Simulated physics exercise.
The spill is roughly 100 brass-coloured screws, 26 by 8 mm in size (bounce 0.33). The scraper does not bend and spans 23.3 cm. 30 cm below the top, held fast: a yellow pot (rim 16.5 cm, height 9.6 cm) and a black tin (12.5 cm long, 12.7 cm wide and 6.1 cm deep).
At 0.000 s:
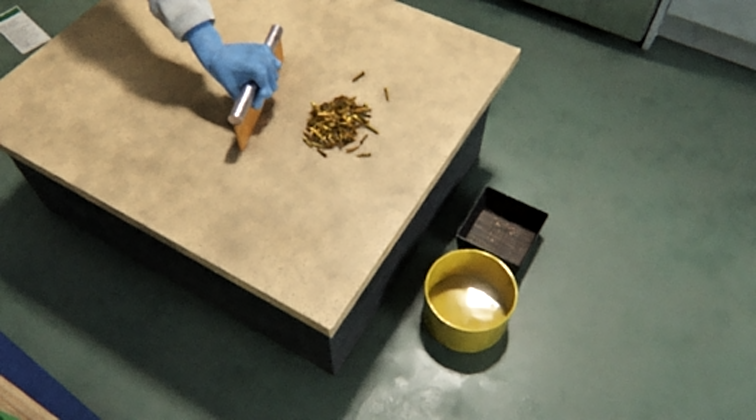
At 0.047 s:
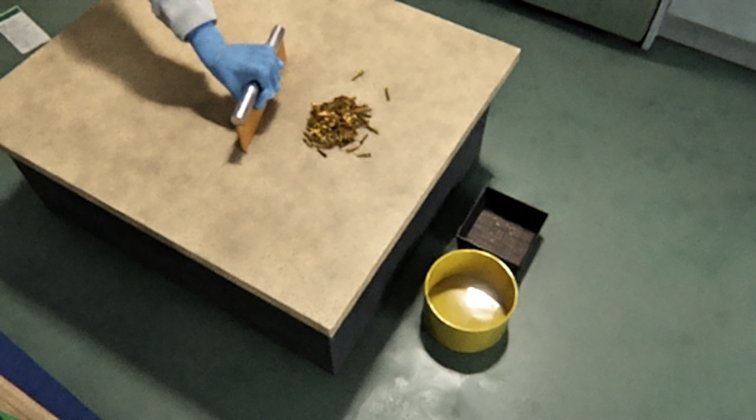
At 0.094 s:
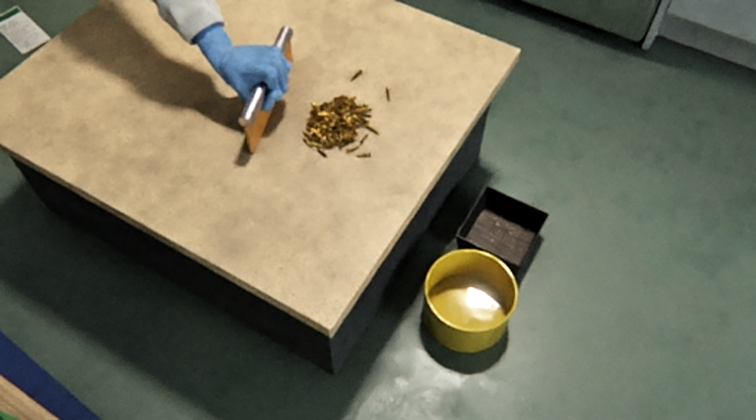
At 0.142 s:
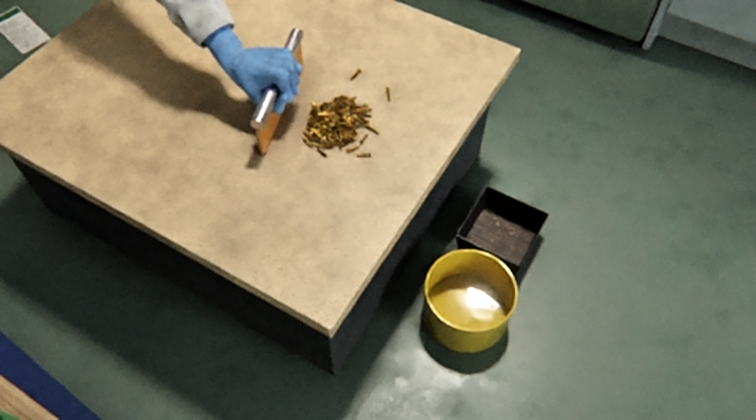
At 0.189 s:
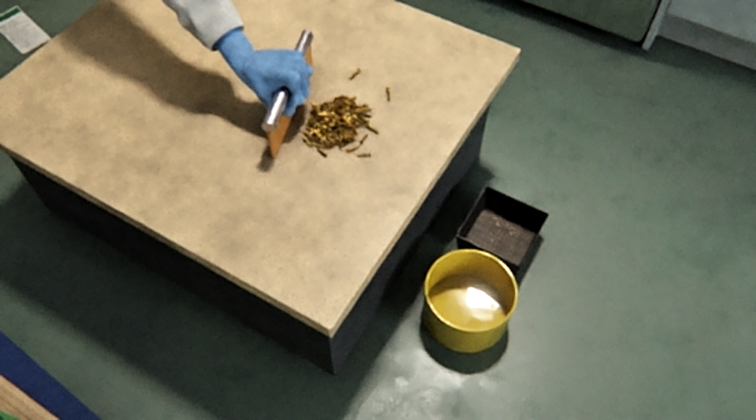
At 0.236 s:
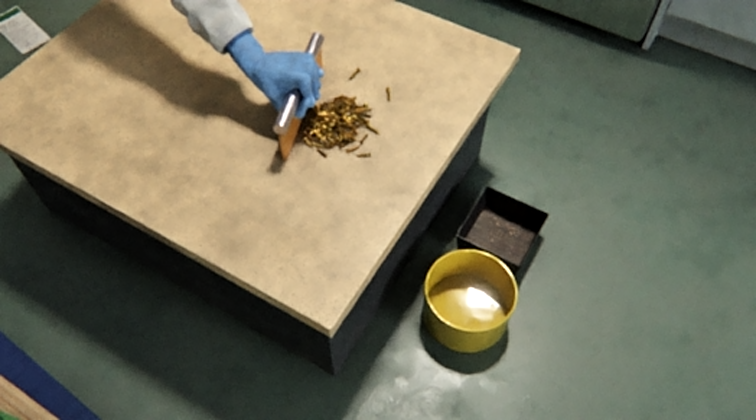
A blue-gloved hand slides a scraper rightward across the table to a pile of brass-coloured screws.
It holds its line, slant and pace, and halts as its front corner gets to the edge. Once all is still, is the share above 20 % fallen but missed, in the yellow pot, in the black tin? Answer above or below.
Fallen but missed: Above; in the yellow pot: Below; in the black tin: Above.
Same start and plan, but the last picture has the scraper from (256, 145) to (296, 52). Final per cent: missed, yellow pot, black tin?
Missed 5, yellow pot 0, black tin 0.
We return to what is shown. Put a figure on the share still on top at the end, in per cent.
Roughly 40 per cent.
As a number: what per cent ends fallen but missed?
About 30 per cent.
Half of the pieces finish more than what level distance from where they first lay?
About 24 cm.
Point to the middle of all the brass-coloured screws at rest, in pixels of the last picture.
Around (453, 234).
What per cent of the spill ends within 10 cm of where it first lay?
About 0 per cent.
Then, at 0.53 s, scraper 20 cm from its start, spill 13 cm wide; still on top 100 %.
After 0.81 s, scraper 31 cm from its start, spill 15 cm wide; off the edge, not caught 5 %, still on top 95 %.
After 1.06 s, scraper 32 cm from its start, spill 16 cm wide; yellow pot 5 %, black tin 25 %, off the edge, not caught 30 %, still on top 45 %.
At rest (2.1 s), yellow pot 5 %, black tin 25 %, fallen but missed 30 %, still on top 40 %.
